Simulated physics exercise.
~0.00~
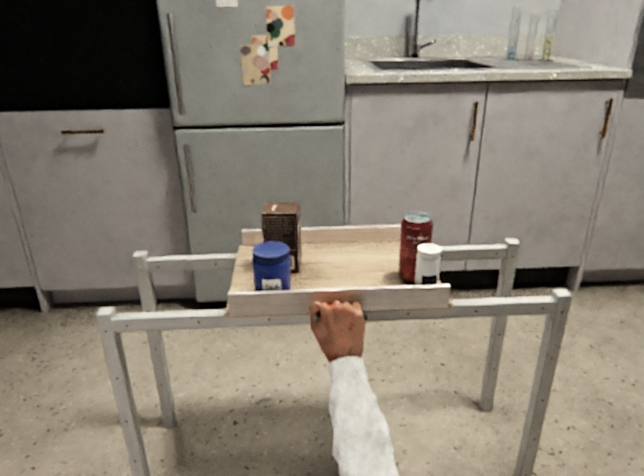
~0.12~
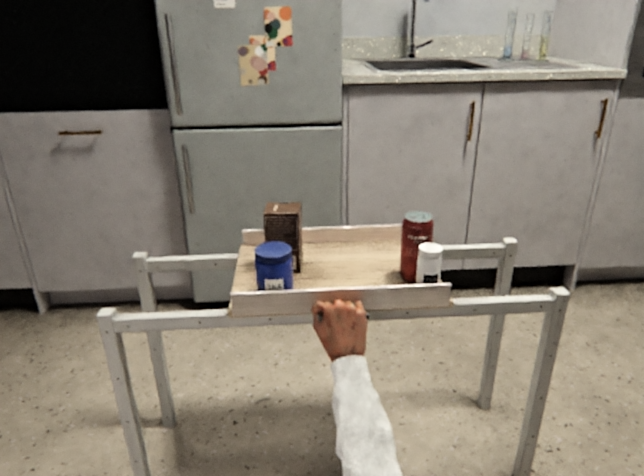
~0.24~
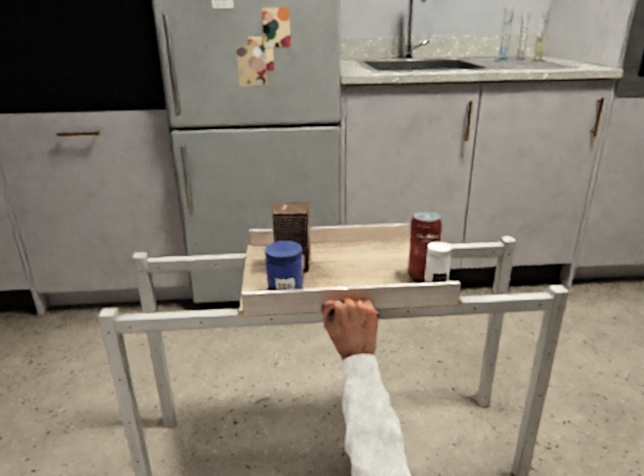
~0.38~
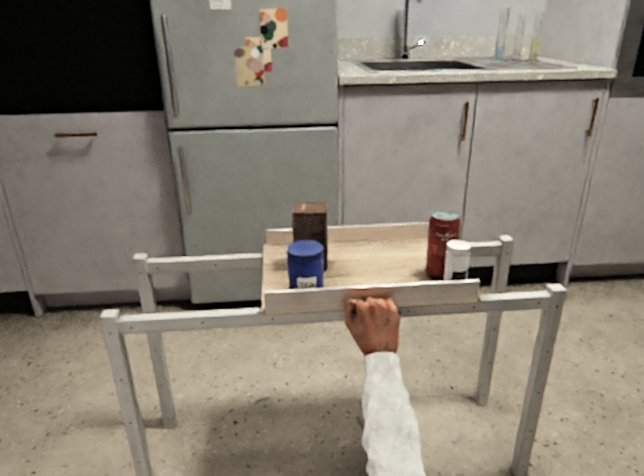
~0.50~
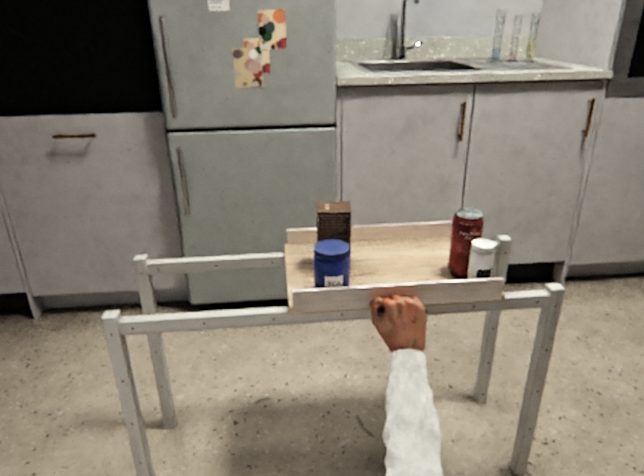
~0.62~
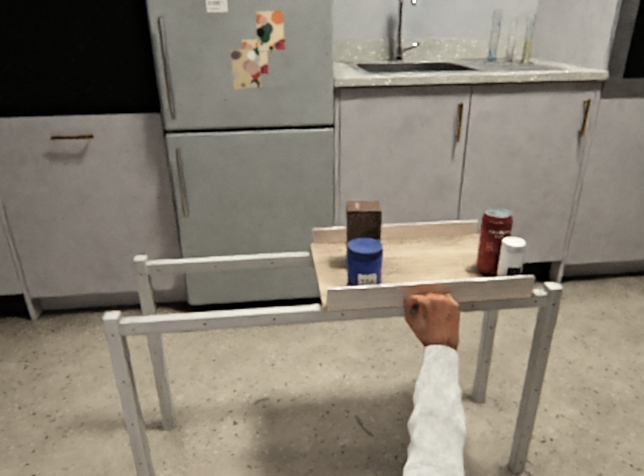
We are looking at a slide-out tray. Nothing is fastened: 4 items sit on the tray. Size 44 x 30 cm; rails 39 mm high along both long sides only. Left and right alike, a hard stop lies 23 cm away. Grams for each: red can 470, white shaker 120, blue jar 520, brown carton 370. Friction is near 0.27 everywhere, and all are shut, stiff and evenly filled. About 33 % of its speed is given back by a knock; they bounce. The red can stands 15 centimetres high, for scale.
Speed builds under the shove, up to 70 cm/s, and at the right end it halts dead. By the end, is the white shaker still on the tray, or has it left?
It goes overboard.
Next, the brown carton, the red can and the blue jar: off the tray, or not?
At the end the brown carton remains on its base, the red can leaves its base and the blue jar remains on its base.
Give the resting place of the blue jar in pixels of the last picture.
Its middle settles close to pixel (423, 265).
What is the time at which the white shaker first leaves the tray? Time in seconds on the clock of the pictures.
Time: Approximately 0.8 s.
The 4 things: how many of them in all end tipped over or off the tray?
The number here is 2.
Around 0.82 s, tray moved 23 cm right; red can and white shaker now off the tray; brown carton shifted 7 cm; blue jar shifted 7 cm.
Around 1.02 s, tray moved 23 cm right; brown carton shifted 8 cm; blue jar shifted 8 cm.
Finally (1.4 s), off the tray, red can and white shaker; not toppled but over 5 cm from the start, blue jar and brown carton.
